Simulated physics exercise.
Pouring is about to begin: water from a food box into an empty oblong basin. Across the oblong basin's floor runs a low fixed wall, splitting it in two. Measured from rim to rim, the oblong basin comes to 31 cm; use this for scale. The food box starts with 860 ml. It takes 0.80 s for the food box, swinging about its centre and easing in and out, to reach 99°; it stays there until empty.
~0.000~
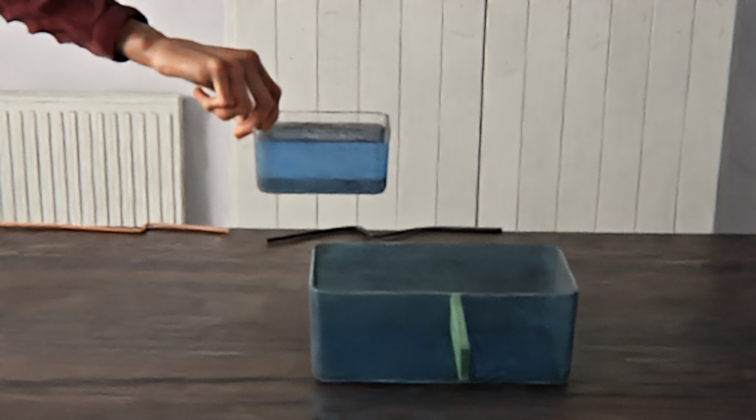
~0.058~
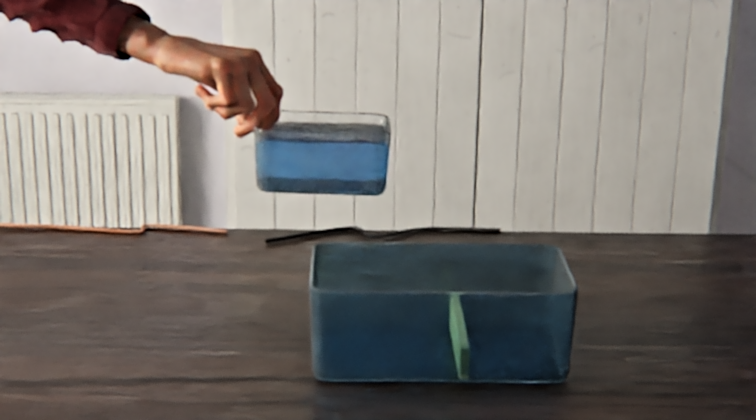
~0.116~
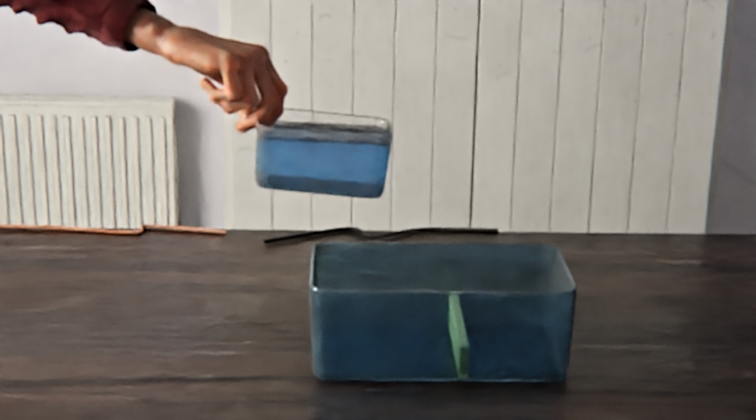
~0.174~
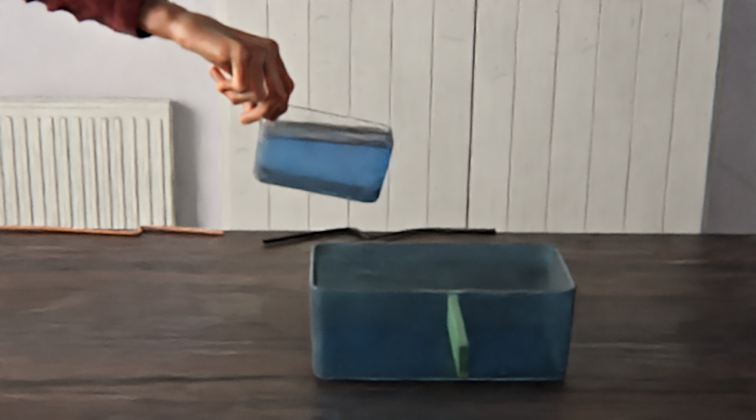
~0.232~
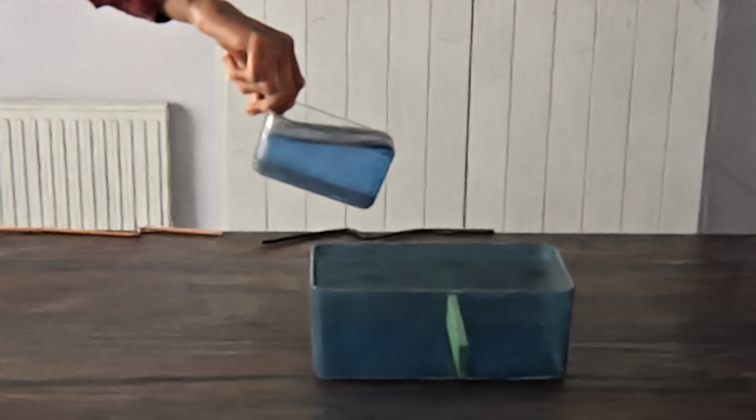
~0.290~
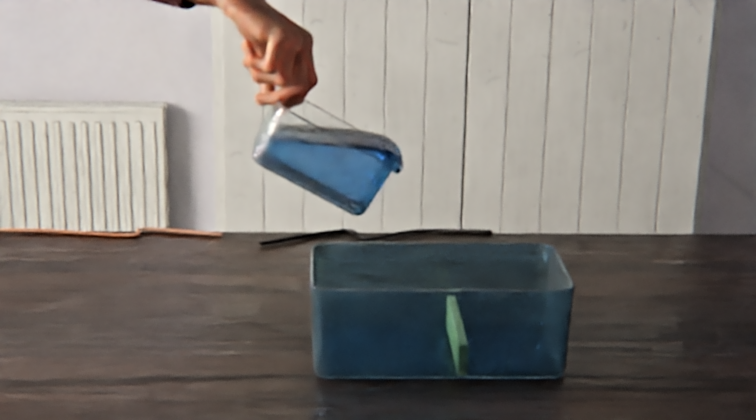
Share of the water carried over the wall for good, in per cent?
Near 27 per cent.
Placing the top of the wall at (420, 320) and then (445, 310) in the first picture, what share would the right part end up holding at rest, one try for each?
First try about 70 %, second try about 45 %.
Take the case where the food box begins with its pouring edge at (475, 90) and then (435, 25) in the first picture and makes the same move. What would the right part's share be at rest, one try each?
75 in a hundred, followed by 65 in a hundred.
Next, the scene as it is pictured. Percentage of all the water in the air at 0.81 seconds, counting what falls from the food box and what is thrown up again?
Close to 5 per cent.
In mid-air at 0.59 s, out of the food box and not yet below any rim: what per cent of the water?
My guess is roughly 40 %.
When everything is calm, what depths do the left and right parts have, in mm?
The left side settles near 22 mm and the right side near 12 mm.
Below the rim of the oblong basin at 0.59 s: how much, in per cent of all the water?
The basin holds roughly 36 in a hundred parts at that moment.
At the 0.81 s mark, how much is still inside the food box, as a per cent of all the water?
I reckon near 7 per cent still sits there.
Then, 0.59 s in, the tilt is 84° and 24 per cent is still to pour, 22 is left of the wall and 14 right of it.
Then, 0.81 s in, the tilt is 99° and 7 per cent is still to pour, 63 is left of the wall and 26 right of it.
Then, 1.05 s in, the tilt is 99° and 1 per cent is still to pour, 68 is left of the wall and 27 right of it.
Then, 1.30 s in, the tilt is 99° and 0 per cent is still to pour, 70 is left of the wall and 27 right of it.
Finally, 70 per cent lies left of the wall, 27 right of it and 3 outside.
